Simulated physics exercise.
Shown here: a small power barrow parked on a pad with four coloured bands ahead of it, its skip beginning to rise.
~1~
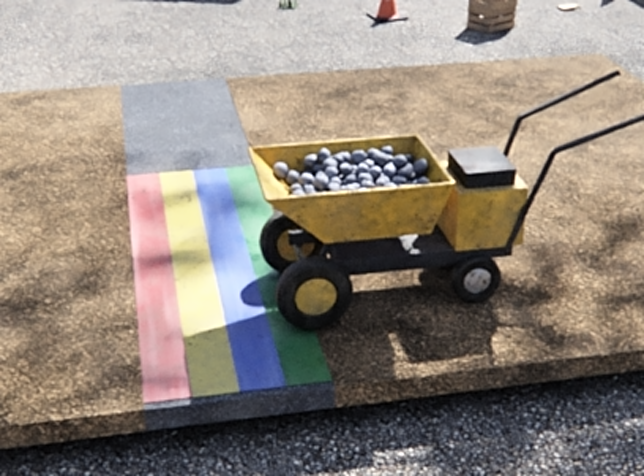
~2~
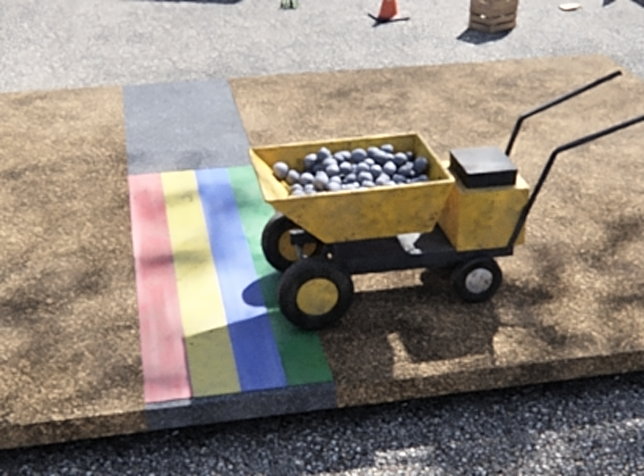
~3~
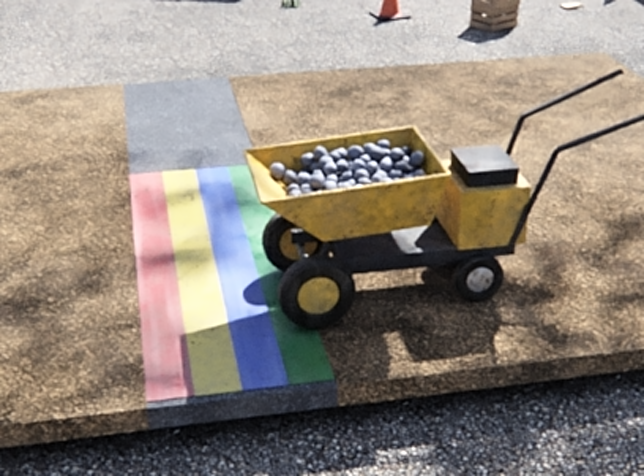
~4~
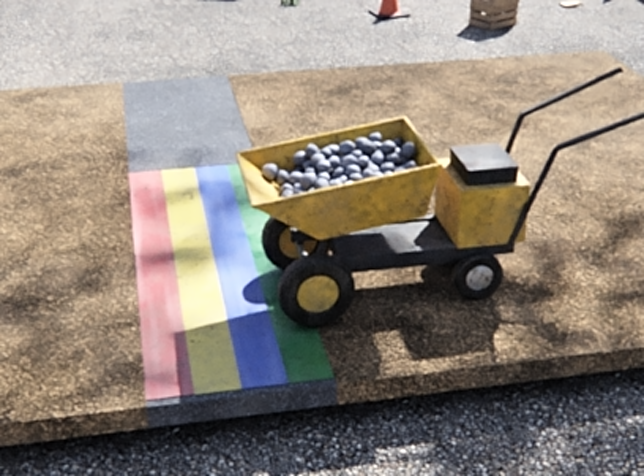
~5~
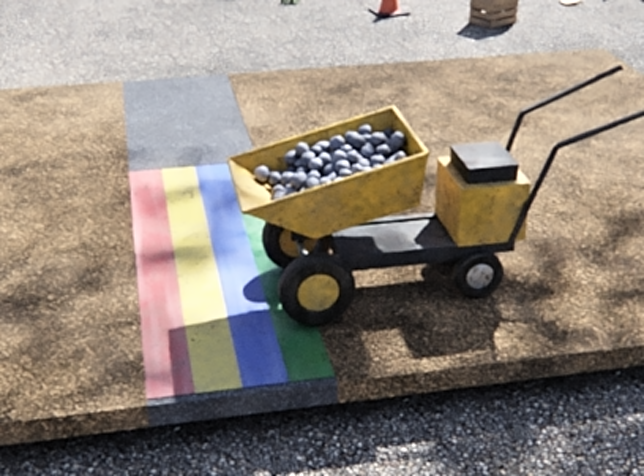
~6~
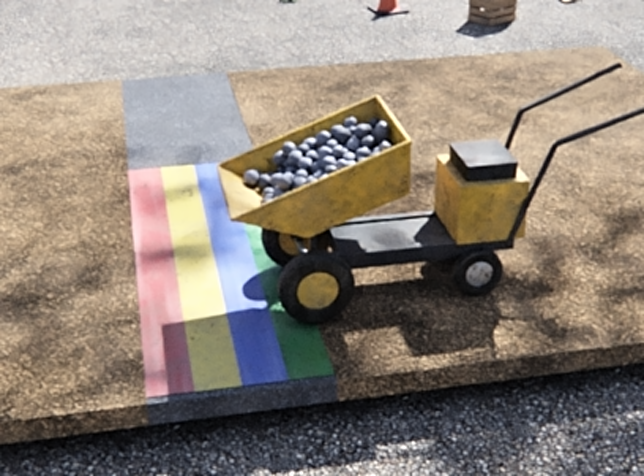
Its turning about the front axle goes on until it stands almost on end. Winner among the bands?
Winner: Red.
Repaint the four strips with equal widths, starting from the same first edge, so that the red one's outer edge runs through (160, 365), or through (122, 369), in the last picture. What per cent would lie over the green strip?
The first gives 0 %, the second 0 %.
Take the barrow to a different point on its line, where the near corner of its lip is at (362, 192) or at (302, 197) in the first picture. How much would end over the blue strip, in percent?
Roughly 30 per cent at the first spot and 0 per cent at the second.
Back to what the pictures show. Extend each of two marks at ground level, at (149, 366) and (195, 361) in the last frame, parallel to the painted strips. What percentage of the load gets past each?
First roughly 40 percent, then 70 percent.
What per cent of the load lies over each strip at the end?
Split by strip in per cent: Green 0; blue 0; yellow 5; red 35.
Just after the last frame, skip tipped steeply; every one in the skip.
A moment on, skip tipped right over; roughly two thirds in the skip; just a few over the yellow strip; roughly a quarter over the red strip; just a few off the paint.
Further on, skip tipped right over; roughly a quarter in the skip; about a tenth over the yellow strip; roughly a third over the red strip; roughly a third off the paint.
When it is over, skip tipped right over; roughly a quarter in the skip; not one over the green strip; not one over the blue strip; about a tenth over the yellow strip; roughly a third over the red strip; roughly a third off the paint.
